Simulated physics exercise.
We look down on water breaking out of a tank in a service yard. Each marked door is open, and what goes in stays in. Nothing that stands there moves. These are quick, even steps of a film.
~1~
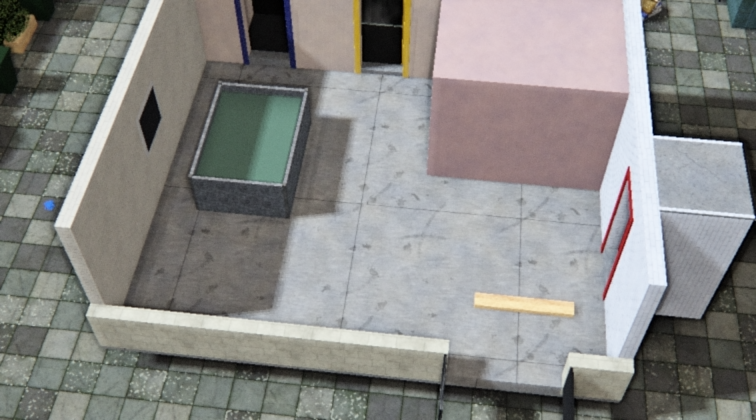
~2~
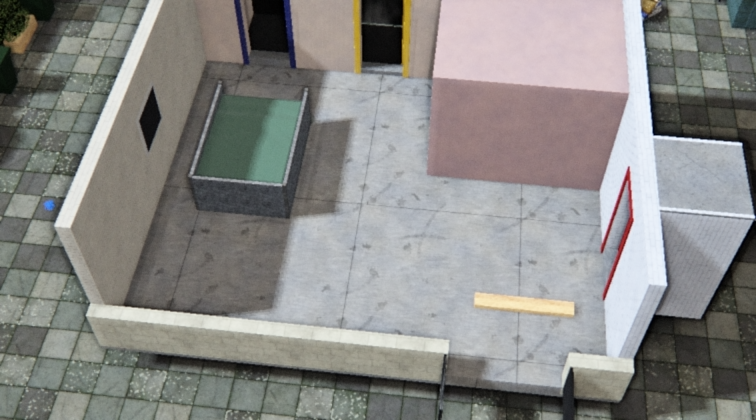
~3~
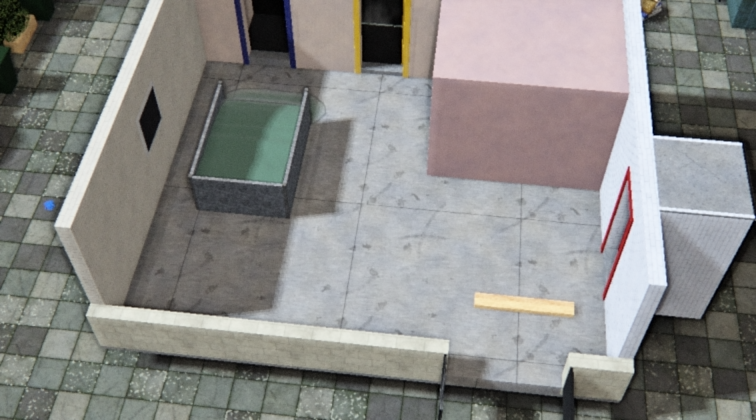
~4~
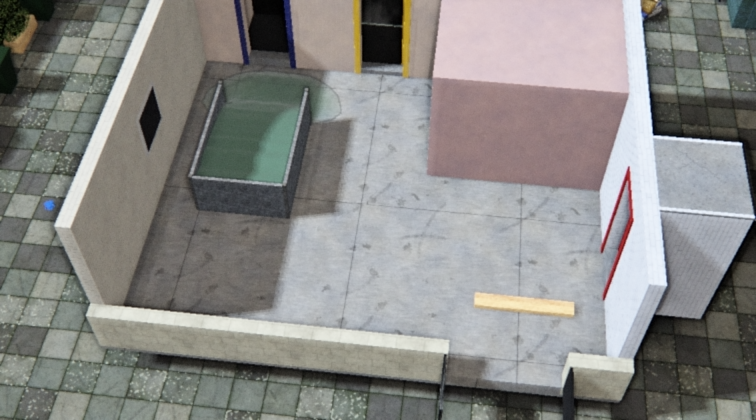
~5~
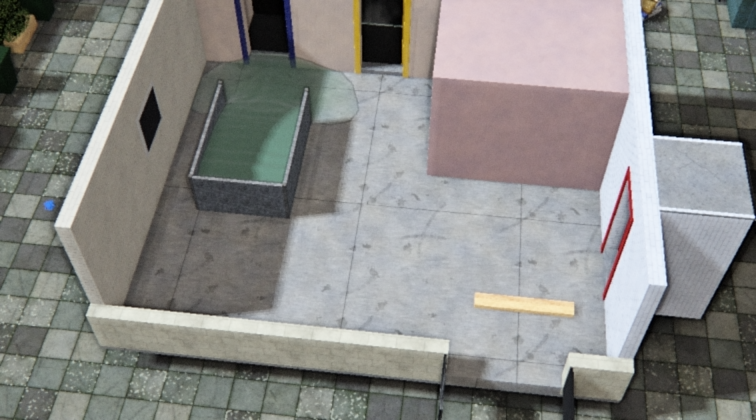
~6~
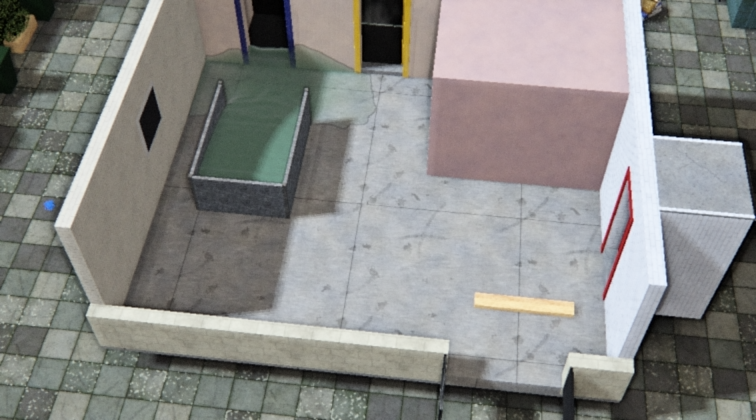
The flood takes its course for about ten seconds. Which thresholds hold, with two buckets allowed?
The red door admits no more than that; the blue door lets in a lot; the yellow door lets in a lot.
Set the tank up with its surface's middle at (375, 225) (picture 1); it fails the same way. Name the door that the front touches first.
The door marked yellow.
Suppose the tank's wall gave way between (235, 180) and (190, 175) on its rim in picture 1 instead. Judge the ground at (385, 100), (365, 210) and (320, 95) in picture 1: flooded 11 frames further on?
As listed: Dry, no water, free of water.
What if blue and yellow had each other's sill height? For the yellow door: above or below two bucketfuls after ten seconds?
Then: The yellow one stays under.
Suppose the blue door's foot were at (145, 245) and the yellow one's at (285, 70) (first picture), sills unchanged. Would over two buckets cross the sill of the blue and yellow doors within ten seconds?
The blue one takes less; the yellow one lets more in.
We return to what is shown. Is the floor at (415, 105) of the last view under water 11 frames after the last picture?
At that place: Covered.
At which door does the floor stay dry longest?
I say the red door.
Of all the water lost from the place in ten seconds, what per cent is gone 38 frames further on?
Roughly 85 per cent.
A moment on, water covers 15 % of the floor; the red door not reached, the blue door far over two buckets in, the yellow door under two buckets in.
Next, water covers 20 % of the floor; the red door not reached, the blue door far over two buckets in, the yellow door under two buckets in.
Then, water covers 45 % of the floor; the red door not reached, the blue door far over two buckets in, the yellow door over two buckets in.
Later, water covers 75 % of the floor; the red door not reached, the blue door far over two buckets in, the yellow door over two buckets in.
In the end, water covers 90 % of the floor; the red door wet at the sill, nothing in, the blue door far over two buckets in, the yellow door over two buckets in.
